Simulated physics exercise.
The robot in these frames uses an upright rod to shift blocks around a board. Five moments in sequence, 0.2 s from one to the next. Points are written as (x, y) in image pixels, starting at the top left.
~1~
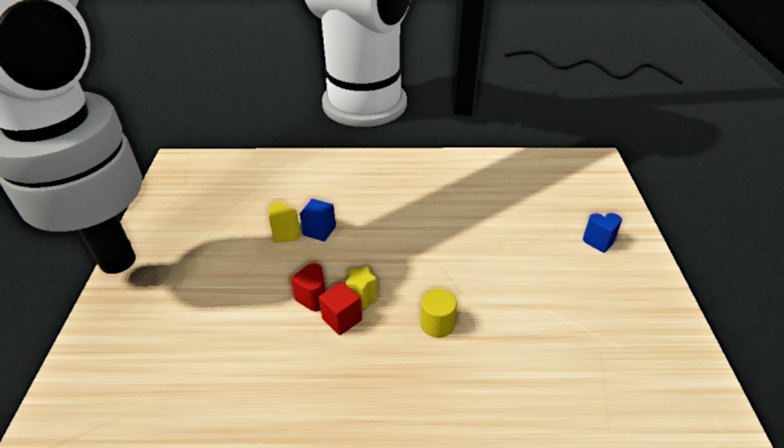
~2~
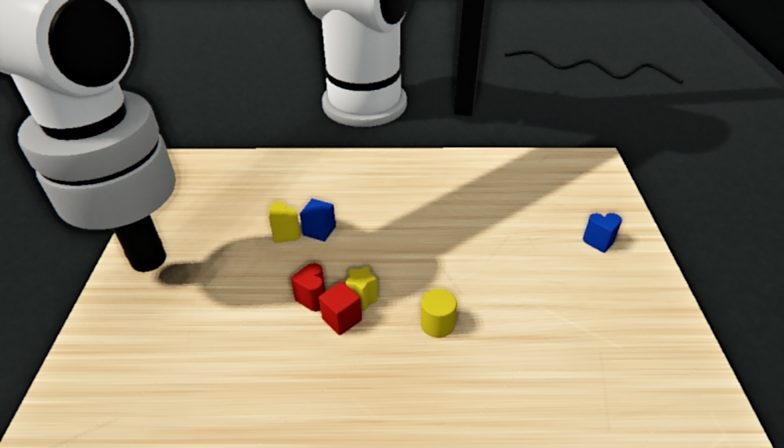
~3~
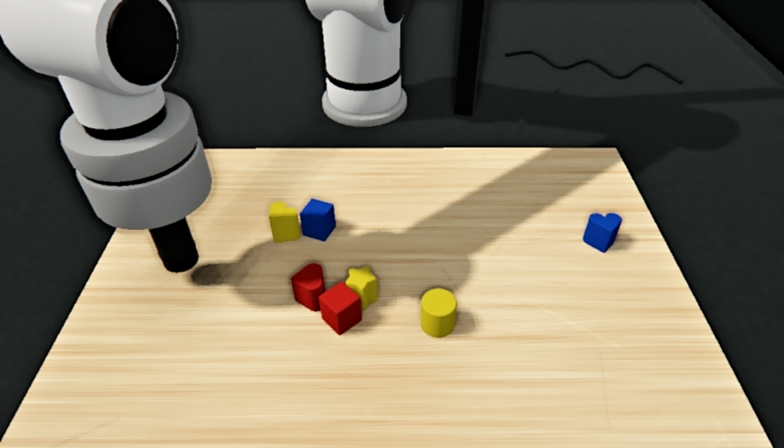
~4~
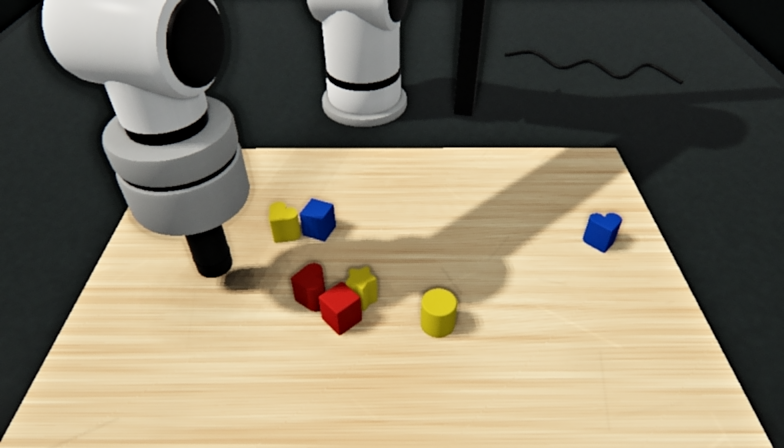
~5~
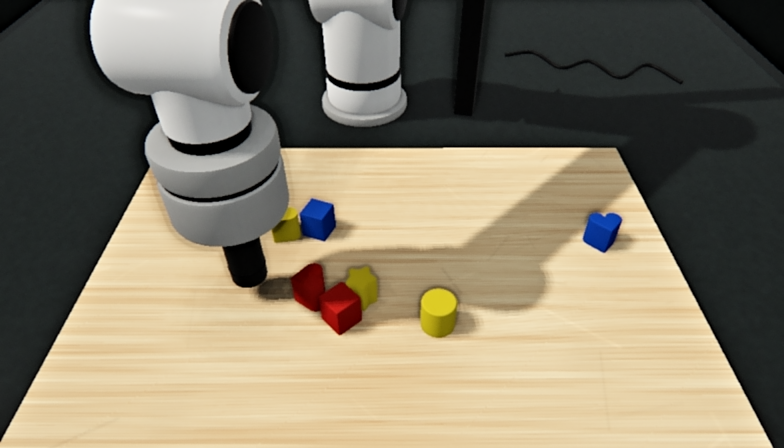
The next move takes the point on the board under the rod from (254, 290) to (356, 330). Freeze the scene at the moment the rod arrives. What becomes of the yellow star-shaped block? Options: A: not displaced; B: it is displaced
It's B.
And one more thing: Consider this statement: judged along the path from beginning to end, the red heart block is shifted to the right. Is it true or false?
That claim is false.
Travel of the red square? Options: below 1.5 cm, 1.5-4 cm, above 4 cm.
Answer: More than 4 cm.
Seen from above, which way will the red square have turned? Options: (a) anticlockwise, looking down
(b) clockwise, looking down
Correct choice: A.
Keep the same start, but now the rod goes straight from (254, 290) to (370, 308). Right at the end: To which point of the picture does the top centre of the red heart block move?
Just about (402, 284).
The first path, step by step. One third of the way, rod (284, 289); red heart block (318, 276), turned 15° anticlockwise.
Two thirds of the way, rod (319, 302); red heart block (341, 274), turned 90° anticlockwise; red square (353, 301); yellow star-shaped block (370, 274).
At the end, rod (355, 315); red heart block (343, 274), turned 100° anticlockwise; red square (389, 312), turned 40° anticlockwise; yellow star-shaped block (371, 274); yellow round block in place.
